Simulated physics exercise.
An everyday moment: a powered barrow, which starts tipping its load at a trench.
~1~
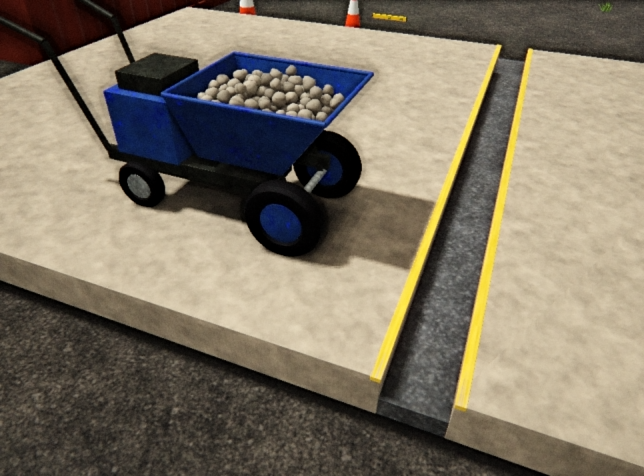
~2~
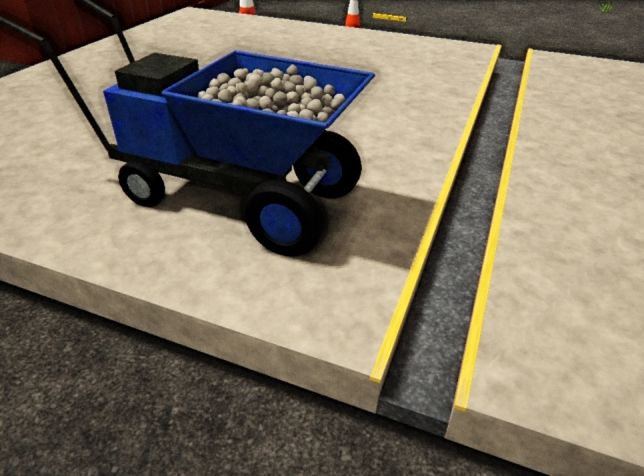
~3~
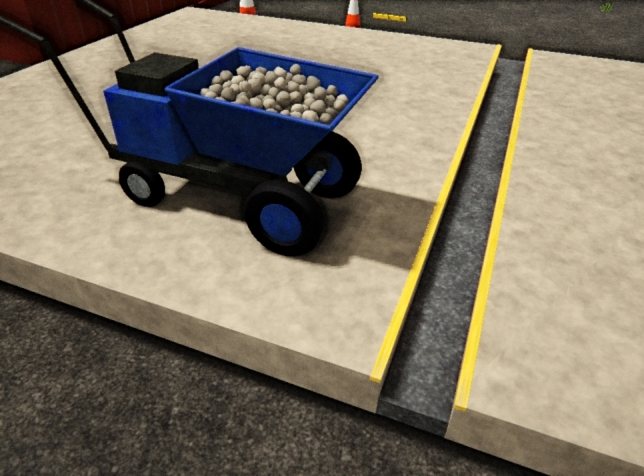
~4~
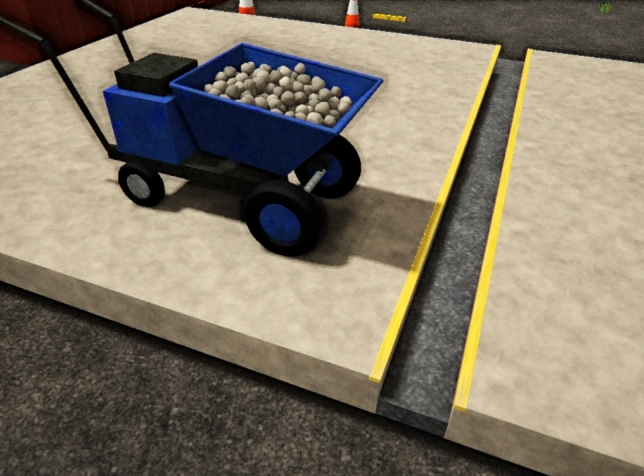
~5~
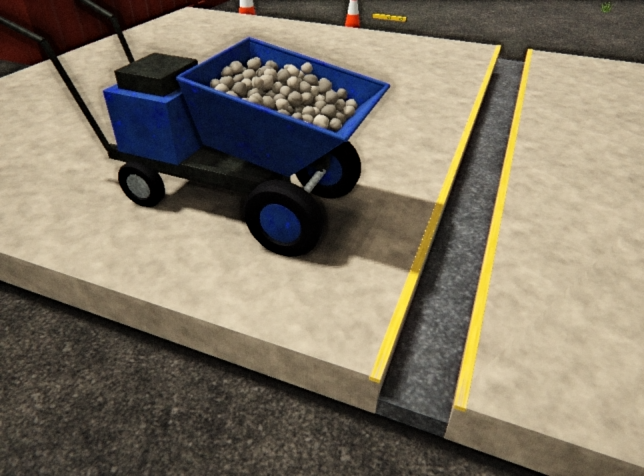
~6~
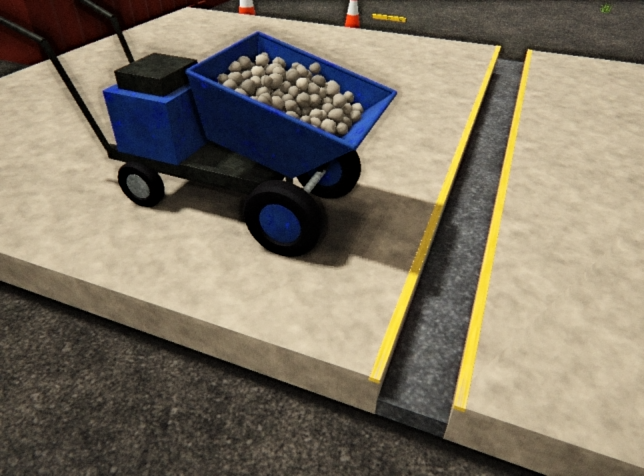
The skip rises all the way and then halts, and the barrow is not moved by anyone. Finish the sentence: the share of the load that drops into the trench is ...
More than half.
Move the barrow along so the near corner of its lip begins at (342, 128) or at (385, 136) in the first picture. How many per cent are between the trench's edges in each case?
First try: Around 70 %; second try: Around 50 %.
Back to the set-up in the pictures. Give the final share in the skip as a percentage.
Estimate: Some 20 %.
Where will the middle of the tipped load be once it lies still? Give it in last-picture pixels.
About pixel (448, 258).
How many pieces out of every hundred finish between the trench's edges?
Roughly 70 %.
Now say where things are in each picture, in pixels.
In the first frame, lip of the skip (325, 125), level; top of the load (262, 93), river pebbles; first edge of the trench (397, 320); far edge (474, 343), the trench over half as wide as the skip, and about half as deep as wide.
In the second frame, lip of the skip (327, 126), level; top of the load (263, 92).
In the third frame, lip of the skip (331, 129), tipped barely; top of the load (266, 91).
In the fourth frame, lip of the skip (337, 133), tipped a little; top of the load (255, 89).
In the fifth frame, lip of the skip (345, 139), tipped a little; top of the load (261, 87).
In the sixth frame, lip of the skip (354, 148), tipped clearly; top of the load (269, 84); first edge of the trench (396, 321); far edge (473, 343).
Just after the last frame, skip tipped steeply; every one in the skip.
A moment on, skip tipped steeply; almost all in the skip; just a few short of the trench; about a tenth in or heaped over the trench; just a few falling.
Further on, skip tipped right over; roughly a third in the skip; about a tenth short of the trench; roughly two thirds in or heaped over the trench; just a few beyond it.
When it is over, skip tipped right over; roughly a quarter in the skip; about a tenth short of the trench; roughly two thirds in or heaped over the trench; just a few beyond it.
